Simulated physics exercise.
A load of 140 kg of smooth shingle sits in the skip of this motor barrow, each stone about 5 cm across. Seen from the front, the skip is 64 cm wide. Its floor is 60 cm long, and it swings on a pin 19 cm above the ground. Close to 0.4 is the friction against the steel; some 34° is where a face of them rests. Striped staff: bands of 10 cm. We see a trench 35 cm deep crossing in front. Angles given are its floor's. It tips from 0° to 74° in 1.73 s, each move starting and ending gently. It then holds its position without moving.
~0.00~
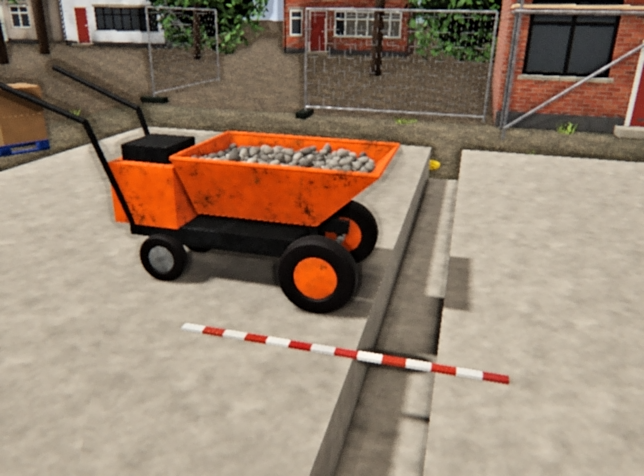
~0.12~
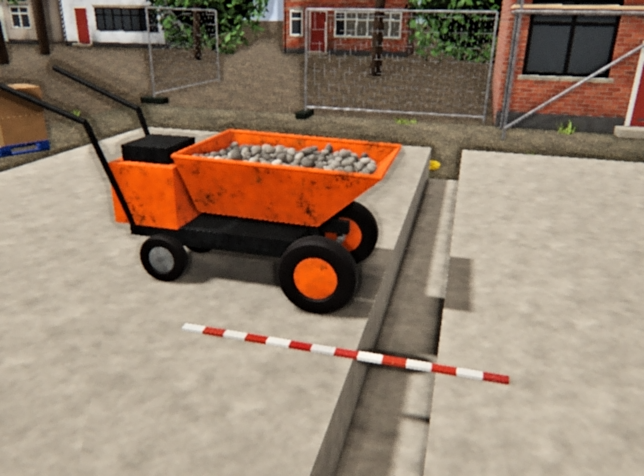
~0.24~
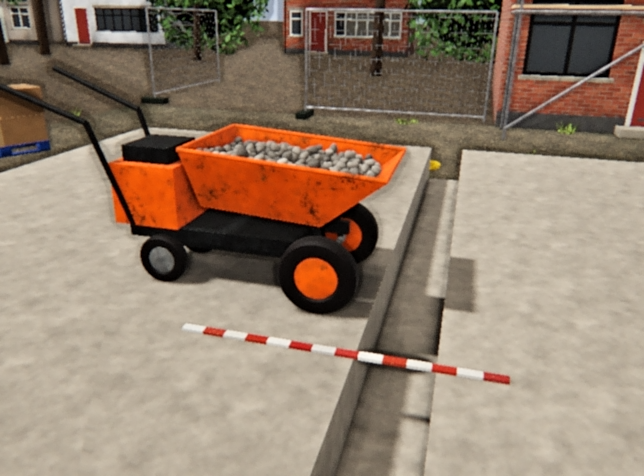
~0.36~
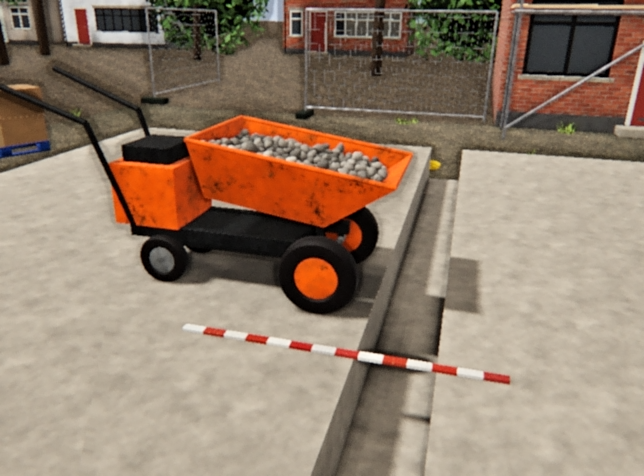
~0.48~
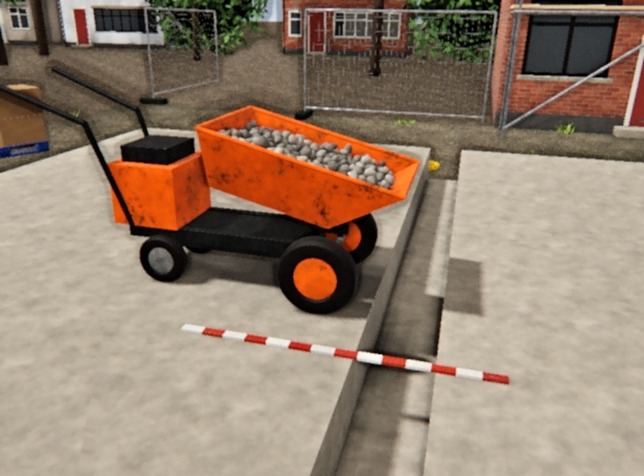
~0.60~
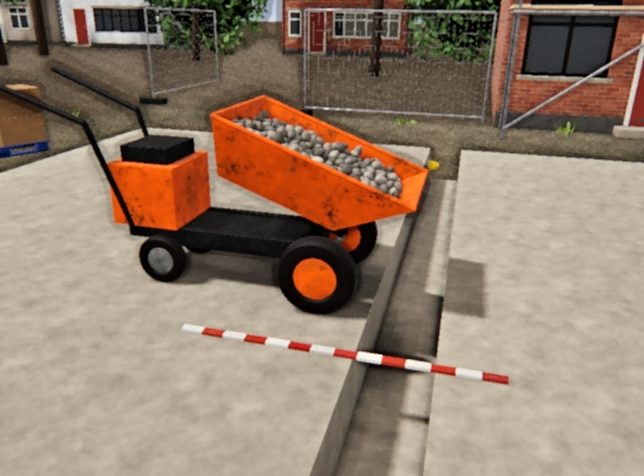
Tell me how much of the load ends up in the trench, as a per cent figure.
Some 5 per cent ends up in the trench.
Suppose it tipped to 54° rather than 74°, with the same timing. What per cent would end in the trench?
I'd guess some 25 in a hundred.
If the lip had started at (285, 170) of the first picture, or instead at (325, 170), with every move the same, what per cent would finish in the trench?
That gives roughly 95 per cent and roughly 80 per cent.
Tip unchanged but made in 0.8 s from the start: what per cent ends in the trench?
It'd be some 5 per cent.
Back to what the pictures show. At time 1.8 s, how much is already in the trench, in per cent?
0 per cent or so by then.
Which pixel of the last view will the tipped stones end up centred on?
The stones end up centred near (512, 305).
After 1.3 s the floor is at 63°; 92 % in the skip, 8 % past the trench; the foremost stones are at (488, 312).
After 1.8 s the floor is at 74°; 27 % in the skip, 1 % in the trench, 71 % past the trench; the foremost stones are past the picture's edge.
After 2.2 s the floor is at 74°; 17 % in the skip, 3 % in the trench, 80 % past the trench; the foremost stones are past the picture's edge.
After 4.1 s the floor is at 74°; 16 % in the skip, 5 % in the trench, 80 % past the trench; the foremost stones are past the picture's edge.
